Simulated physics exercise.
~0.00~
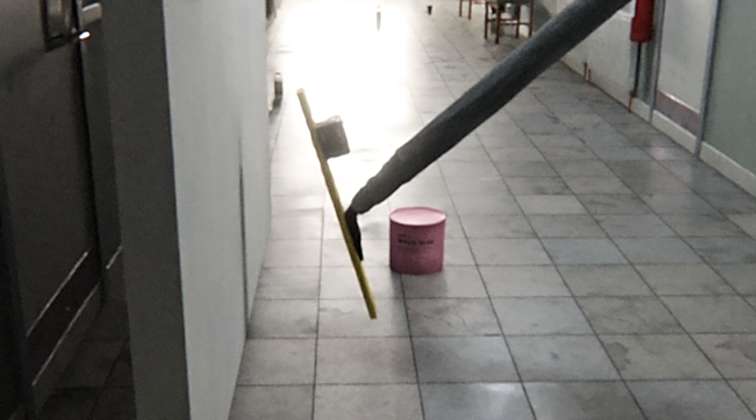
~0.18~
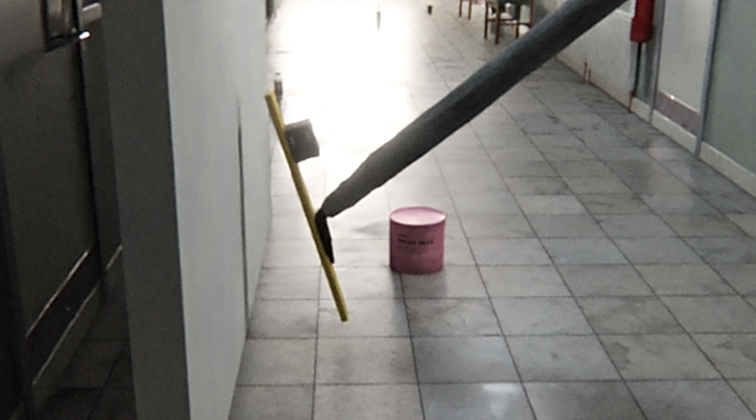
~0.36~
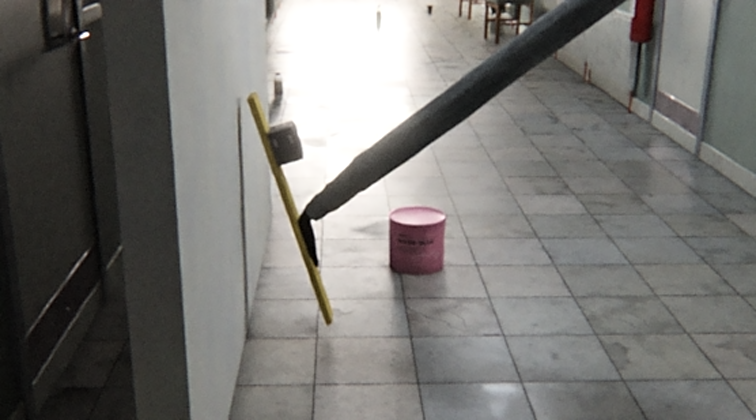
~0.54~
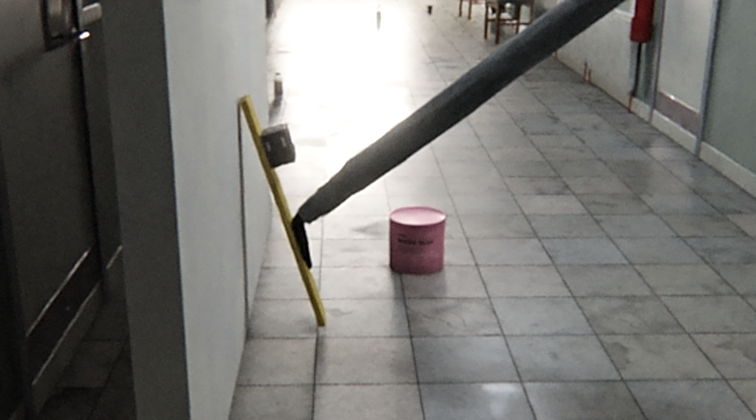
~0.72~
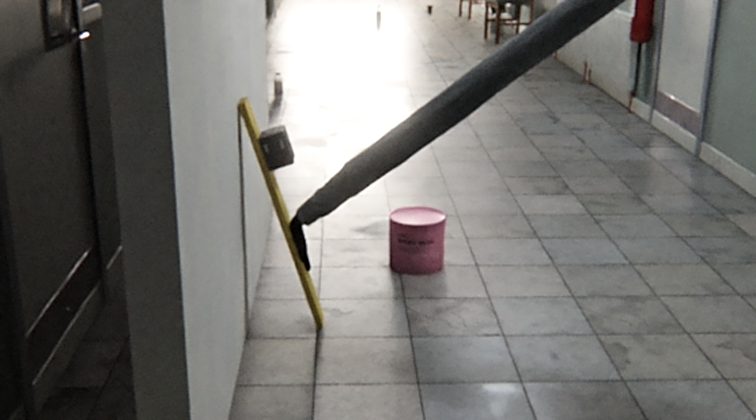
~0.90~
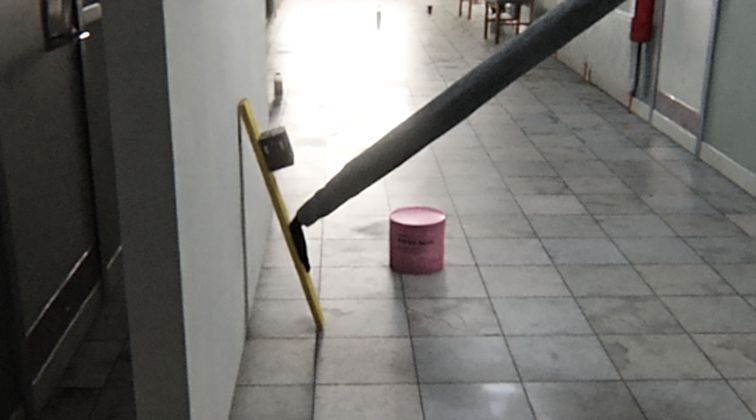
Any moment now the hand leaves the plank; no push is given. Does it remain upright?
Motionless.
After 1.10 s, nothing has stirred.
After 1.60 s, yellow plank resting near (283, 218).
At rest (2.2 s), both in place. Seen from the same camera at the end, yellow plank near (283, 218). The plank holds.
